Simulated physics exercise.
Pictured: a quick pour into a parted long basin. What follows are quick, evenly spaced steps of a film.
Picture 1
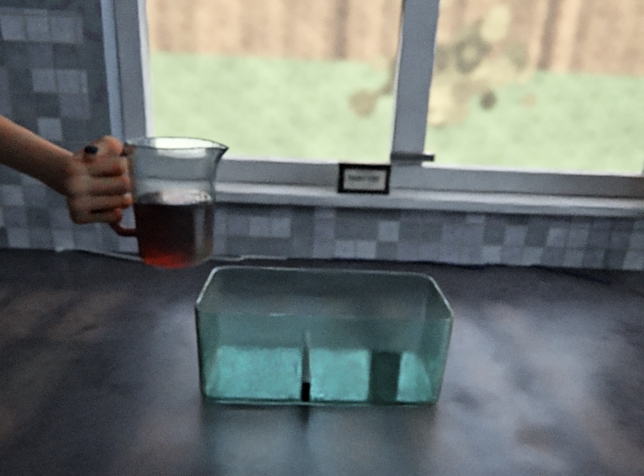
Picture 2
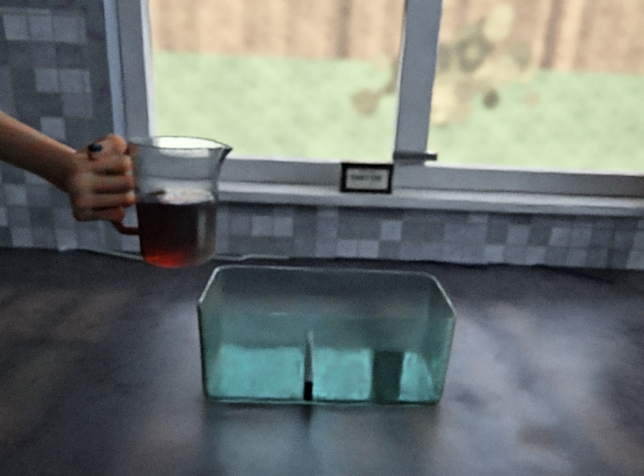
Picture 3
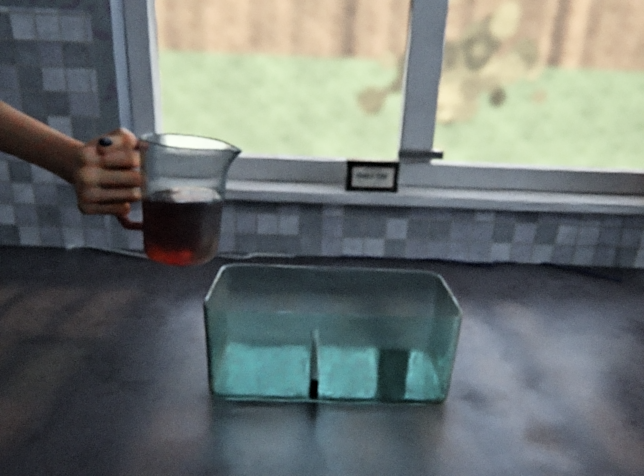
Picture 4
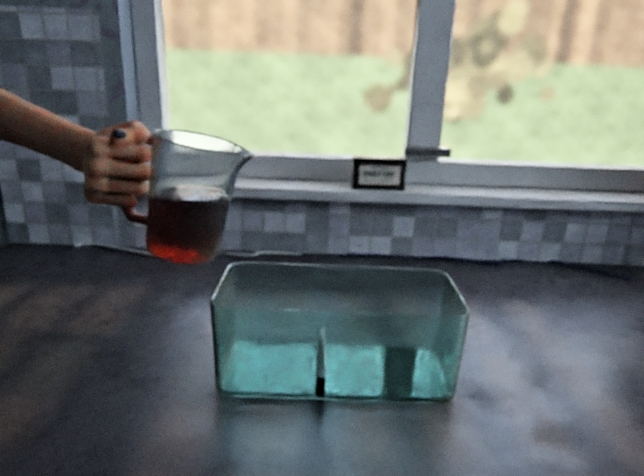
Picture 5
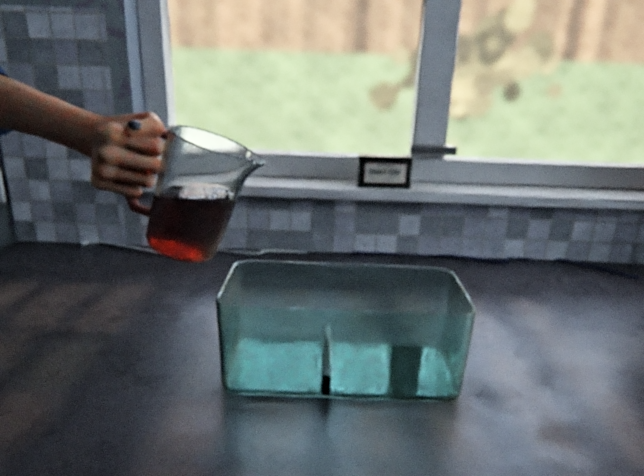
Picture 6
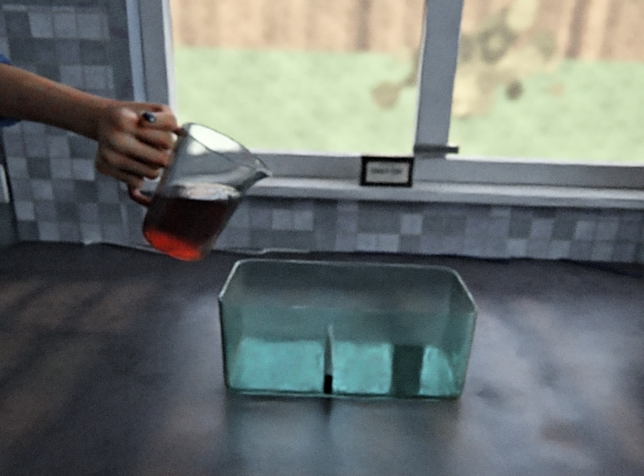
A hand gradually tilting a glass jug of dark red liquid rightward above a clear, divided long basin on a dark counter.
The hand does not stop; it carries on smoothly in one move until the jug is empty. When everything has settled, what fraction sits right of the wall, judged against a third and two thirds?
Below a third.
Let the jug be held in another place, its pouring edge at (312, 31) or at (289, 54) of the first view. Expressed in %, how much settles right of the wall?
Close to 80 % for the first start and close to 90 % for the second.
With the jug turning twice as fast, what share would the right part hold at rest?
Roughly 20 %.
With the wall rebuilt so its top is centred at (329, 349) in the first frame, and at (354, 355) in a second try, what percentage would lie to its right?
Record: Case 1 near 5 %, case 2 near 15 %.
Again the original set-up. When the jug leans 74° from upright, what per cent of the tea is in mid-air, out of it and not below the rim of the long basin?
That comes to near 5 percent.
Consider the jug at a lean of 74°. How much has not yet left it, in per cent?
Roughly 95 in a hundred.
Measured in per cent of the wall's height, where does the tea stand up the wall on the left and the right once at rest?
Levels: Left around 80 per cent, right around 10 per cent.
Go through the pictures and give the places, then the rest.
In the first picture, tilt 0°; pouring edge (229, 147); surface from (139, 195) to (213, 198); the long basin's rim runs from (205, 288) to (441, 296); the wall's top is at (306, 354).
In the second picture, tilt 1°; pouring edge (233, 147); surface from (142, 195) to (216, 197).
In the third picture, tilt 5°; pouring edge (242, 150); surface from (148, 193) to (222, 196).
In the fourth picture, tilt 11°; pouring edge (254, 155); surface from (156, 192) to (229, 195).
In the fifth picture, tilt 19°; pouring edge (265, 163); surface from (160, 191) to (236, 193).
In the sixth picture, tilt 28°; pouring edge (272, 174); surface from (160, 191) to (242, 192).
A moment on, the jug is tipped part way and 93 per cent is still to pour, 1 is left of the wall and 0 right of it.
Next, the jug is tipped on its side and 36 per cent is still to pour, 49 is left of the wall and 1 right of it.
Then the jug is tipped right over and 3 per cent is still to pour, 88 is left of the wall and 6 right of it.
Later the jug is tipped right over and 0 per cent is still to pour, 85 is left of the wall and 13 right of it.
In the end 85 per cent lies left of the wall, 13 right of it and 2 outside.
